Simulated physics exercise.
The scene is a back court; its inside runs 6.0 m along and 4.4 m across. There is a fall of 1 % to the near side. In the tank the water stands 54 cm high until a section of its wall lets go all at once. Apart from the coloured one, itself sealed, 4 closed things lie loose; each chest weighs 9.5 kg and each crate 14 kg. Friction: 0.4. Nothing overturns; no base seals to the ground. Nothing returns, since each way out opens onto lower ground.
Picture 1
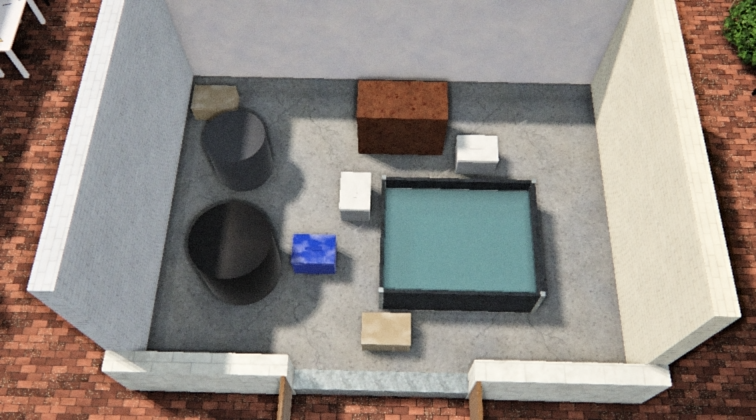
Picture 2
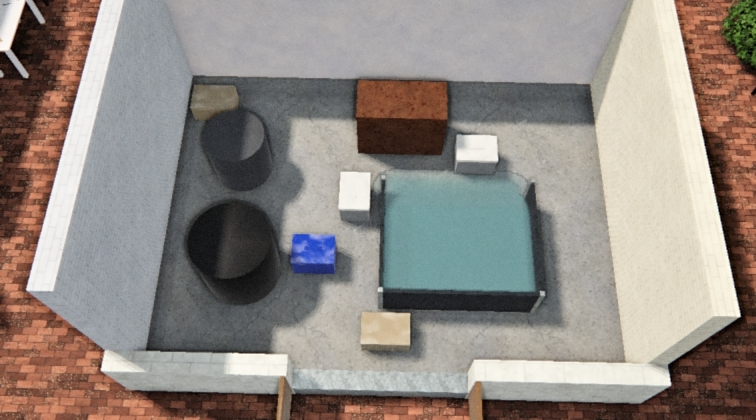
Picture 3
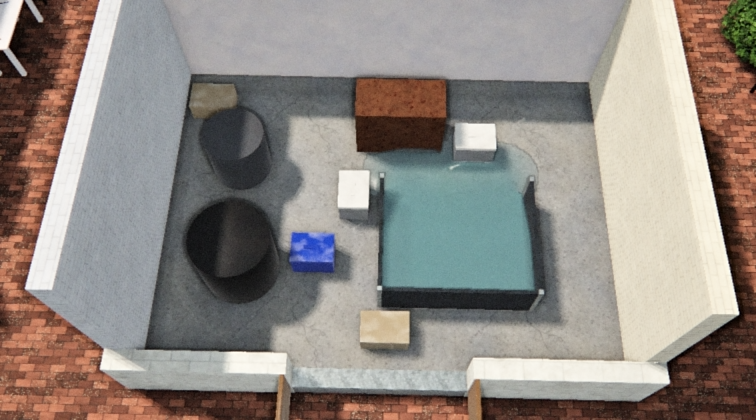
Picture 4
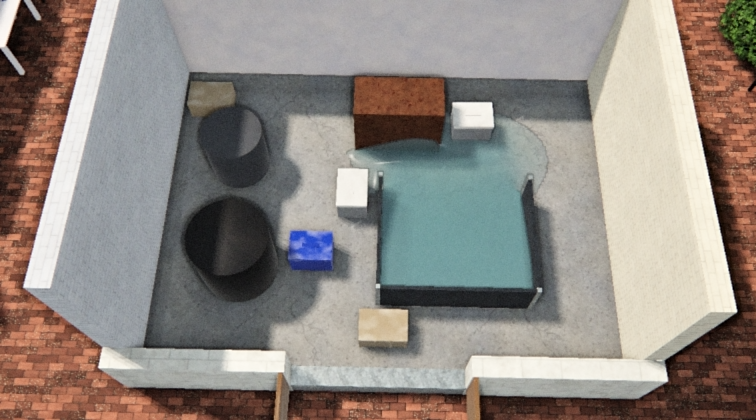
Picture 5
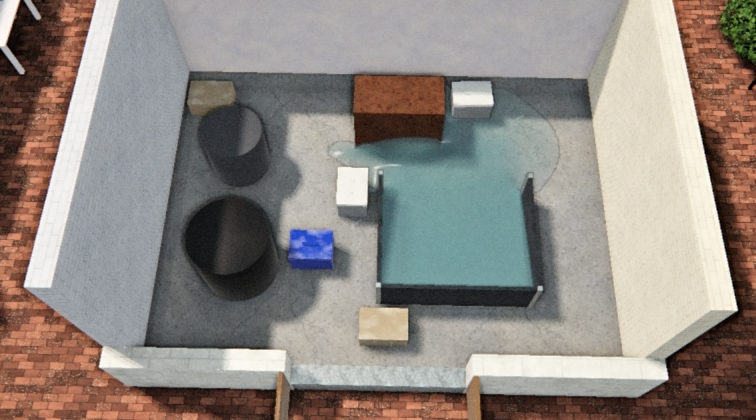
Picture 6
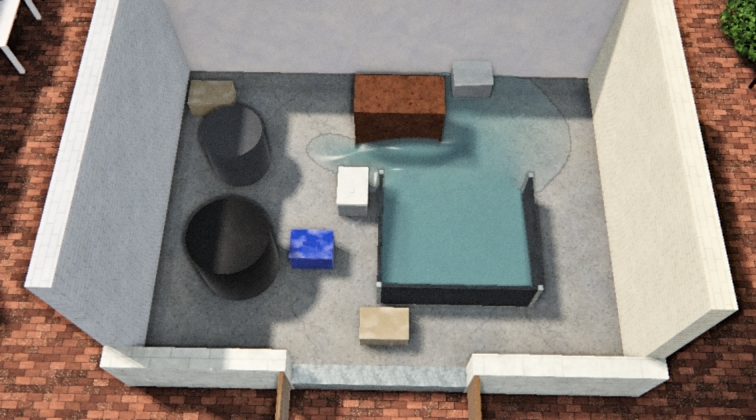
Water poured out of the far side of a dark-walled tank in a walled yard and spread across the floor, pushing a small white box back past the brown one while the blue box stayed put.
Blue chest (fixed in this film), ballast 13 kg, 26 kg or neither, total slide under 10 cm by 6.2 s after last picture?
Ballast needed: The greater.
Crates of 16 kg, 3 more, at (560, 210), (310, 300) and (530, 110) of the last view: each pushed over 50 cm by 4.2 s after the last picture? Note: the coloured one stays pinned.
Results, in sequence: Exceeded / not exceeded / exceeded.
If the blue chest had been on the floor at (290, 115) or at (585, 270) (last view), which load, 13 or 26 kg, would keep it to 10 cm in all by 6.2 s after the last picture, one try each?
In turn: Both fail; both fail.
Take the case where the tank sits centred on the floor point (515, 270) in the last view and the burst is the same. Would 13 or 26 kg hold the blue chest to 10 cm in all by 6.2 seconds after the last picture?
Then, put simply, the heavier one is needed.
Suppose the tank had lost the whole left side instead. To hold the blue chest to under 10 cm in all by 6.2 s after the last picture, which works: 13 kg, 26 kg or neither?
Result: Both masses insufficient.
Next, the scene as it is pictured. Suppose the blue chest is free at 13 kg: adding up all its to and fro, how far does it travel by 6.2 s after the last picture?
20 cm in all.
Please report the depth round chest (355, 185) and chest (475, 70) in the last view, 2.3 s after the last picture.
Close to 1 and 6 centimetres.
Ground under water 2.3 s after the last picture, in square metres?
The covered patch comes to about 19 m2.
Then, 0.6 s after the last picture the blue chest would be 0 cm from its start with 13 kg and 0 cm from its start with 26 kg; 0 cm of water round it then.
Then, 2.3 s after the last picture the blue chest would be 0 cm from its start with 13 kg and 0 cm from its start with 26 kg; 1 cm of water round it then.
Then, 4.2 s after the last picture the blue chest would be 0 cm from its start with 13 kg and 0 cm from its start with 26 kg; 2 cm of water round it then.
Then, 6.2 s after the last picture the blue chest would be 20 cm from its start with 13 kg and 0 cm from its start with 26 kg; 6 cm of water round it then.
